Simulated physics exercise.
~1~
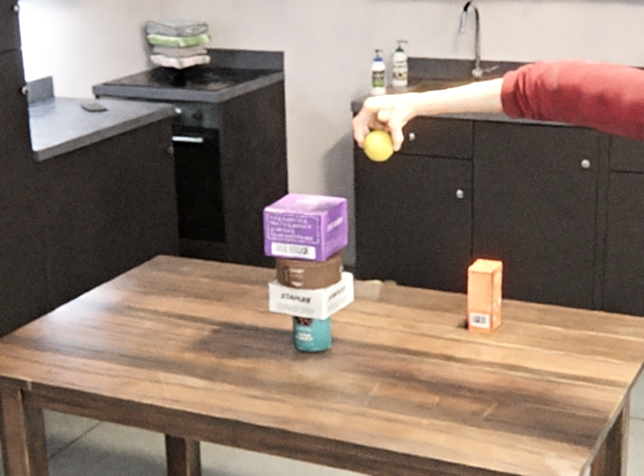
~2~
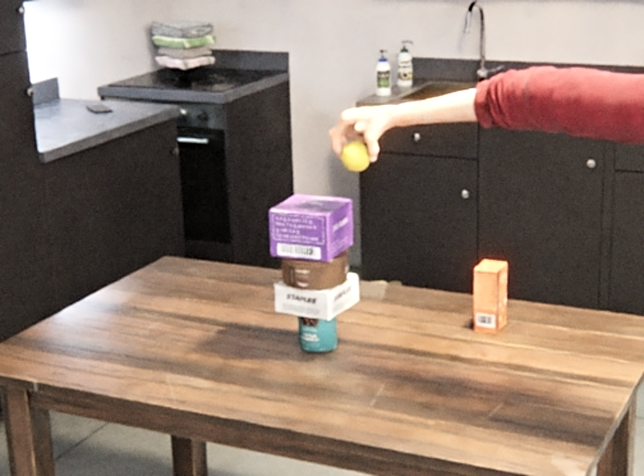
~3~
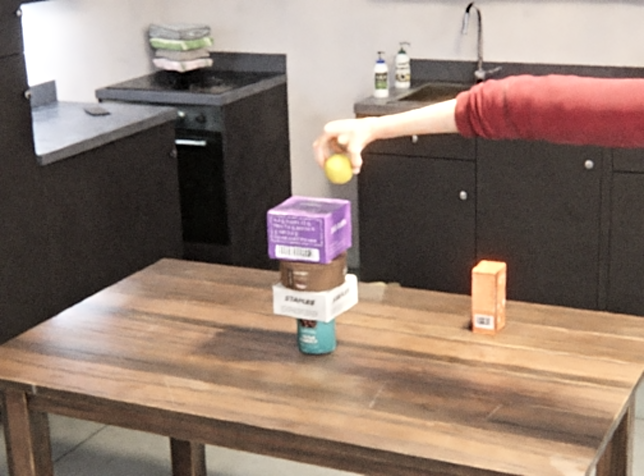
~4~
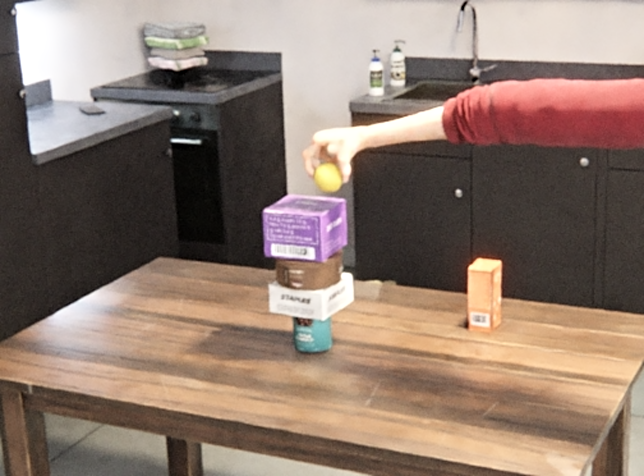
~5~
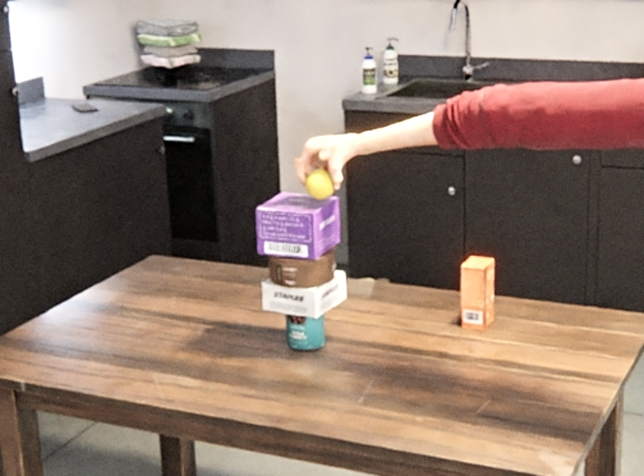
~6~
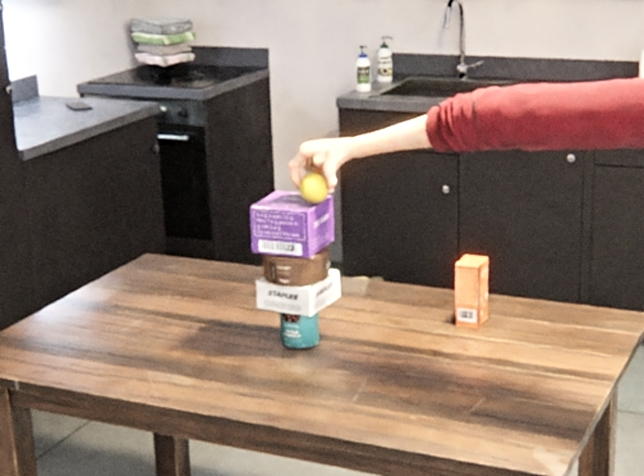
A hand in a red sleeve lowering a yellow lemon leftward onto a purple box topping a stack on a wooden table.
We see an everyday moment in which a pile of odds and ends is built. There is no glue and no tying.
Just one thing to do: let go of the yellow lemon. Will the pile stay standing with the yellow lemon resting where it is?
The balance works.
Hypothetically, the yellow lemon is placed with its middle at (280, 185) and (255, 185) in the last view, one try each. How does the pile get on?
Well, on the first go it stays steady, and on the second it tumbles down.
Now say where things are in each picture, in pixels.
Coming down; yellow lemon (379, 146); purple box (306, 227), in the first picture.
Coming down; yellow lemon (356, 157); orange carton (491, 297), in the second picture.
Coming down; yellow lemon (339, 169); turquoise pot (316, 328), in the third picture.
Coming down; yellow lemon (328, 178); brown tub (309, 266), in the fourth picture.
Coming down; yellow lemon (320, 185); white box (305, 291), in the fifth picture.
In place under the hand; yellow lemon (315, 188); purple box (293, 223), in the sixth picture.
Then, 0.30 s after the last picture, nothing has stirred.
Then, 1.10 s after the last picture, yellow lemon resting near (315, 189).
At rest, all 6 in place. Seen from the same camera at the end, yellow lemon near (316, 189). The pile holds.
